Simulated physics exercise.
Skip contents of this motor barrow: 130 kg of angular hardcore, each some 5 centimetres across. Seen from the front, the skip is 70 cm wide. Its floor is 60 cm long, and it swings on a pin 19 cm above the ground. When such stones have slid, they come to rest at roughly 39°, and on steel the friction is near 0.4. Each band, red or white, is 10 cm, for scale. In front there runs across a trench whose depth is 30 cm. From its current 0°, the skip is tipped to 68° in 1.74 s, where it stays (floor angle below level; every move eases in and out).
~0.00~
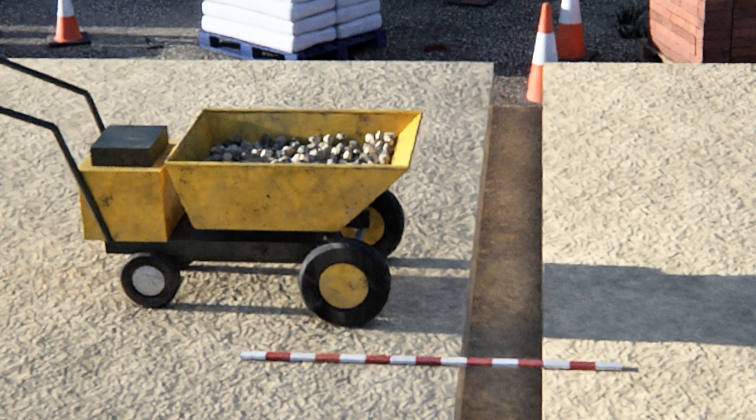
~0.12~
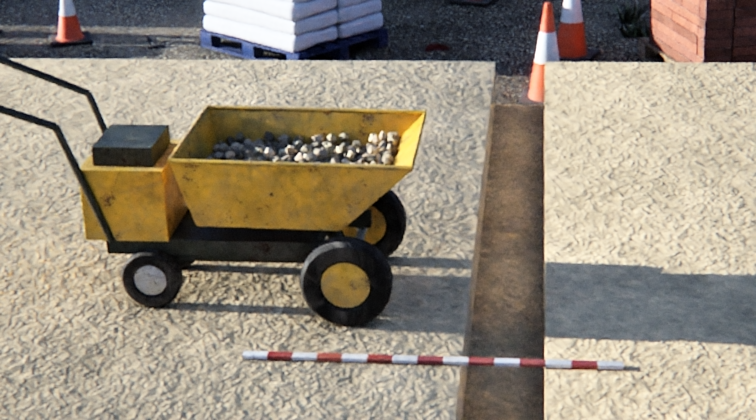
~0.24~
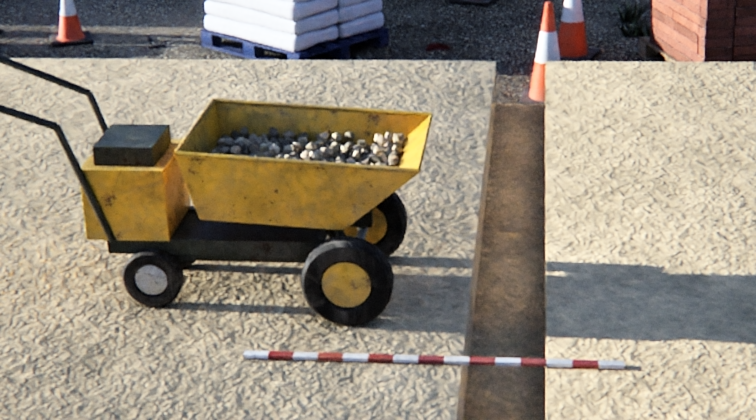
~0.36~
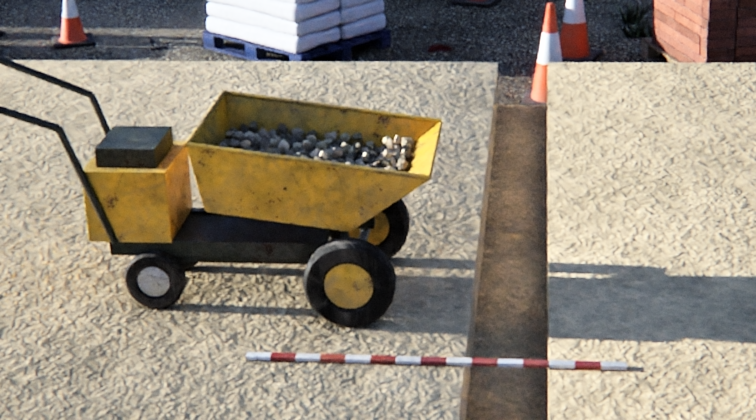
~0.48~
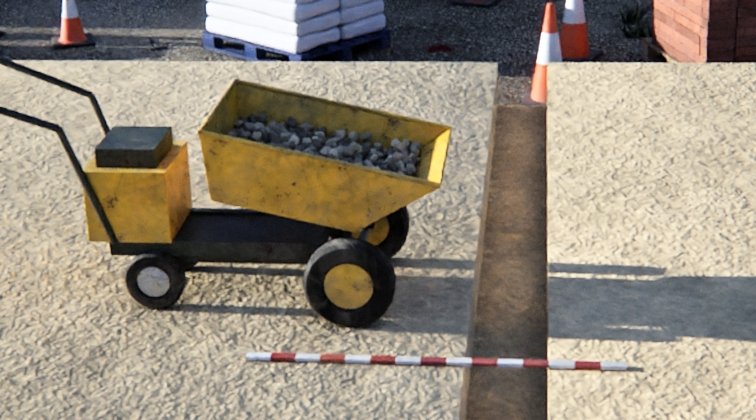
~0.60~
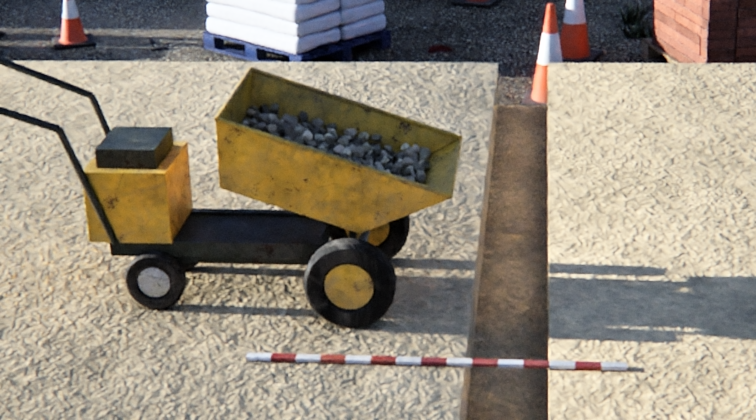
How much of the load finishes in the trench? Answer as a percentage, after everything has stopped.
Some 88 per cent of it.
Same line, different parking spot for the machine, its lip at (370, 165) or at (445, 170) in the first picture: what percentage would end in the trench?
It comes to about 95 and 35 in a hundred.
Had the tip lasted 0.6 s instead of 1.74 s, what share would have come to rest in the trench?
Roughly 65 per cent would.
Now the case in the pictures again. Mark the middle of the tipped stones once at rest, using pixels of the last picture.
Roughly at (521, 333).
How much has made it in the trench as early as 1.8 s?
About 30%.
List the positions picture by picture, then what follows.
The skip is at 0°, its lip at (408, 168); the top of the load is at (318, 150), in the first frame.
Lip at (412, 168), floor tilted 1°, highest stones at (304, 149); the stones move at 0.1 m/s on average, in the second frame.
Lip at (419, 171), floor tilted 4°, highest stones at (269, 145); the stones move at 0.2 m/s on average, in the third frame.
Lip at (430, 178), floor tilted 8°, highest stones at (262, 141); the stones move at 0.3 m/s on average, in the fourth frame.
Lip at (440, 186), floor tilted 13°, highest stones at (264, 133); the stones move at 0.4 m/s on average, in the fifth frame.
Lip at (452, 196), floor tilted 19°, highest stones at (265, 123); the stones move at 0.4 m/s on average, in the sixth frame.
After 1.3 s the floor is at 57°; 100 % in the skip; the foremost stones are at (473, 236).
After 1.8 s the floor is at 68°; 70 % in the skip, 28 % in the trench, 2 % past the trench; the foremost stones are at (570, 304).
After 2.2 s the floor is at 68°; 32 % in the skip, 56 % in the trench, 12 % past the trench; the foremost stones are at (621, 295).
After 4.1 s the floor is at 68°; 0 % in the skip, 88 % in the trench, 12 % past the trench; the foremost stones are at (631, 302).
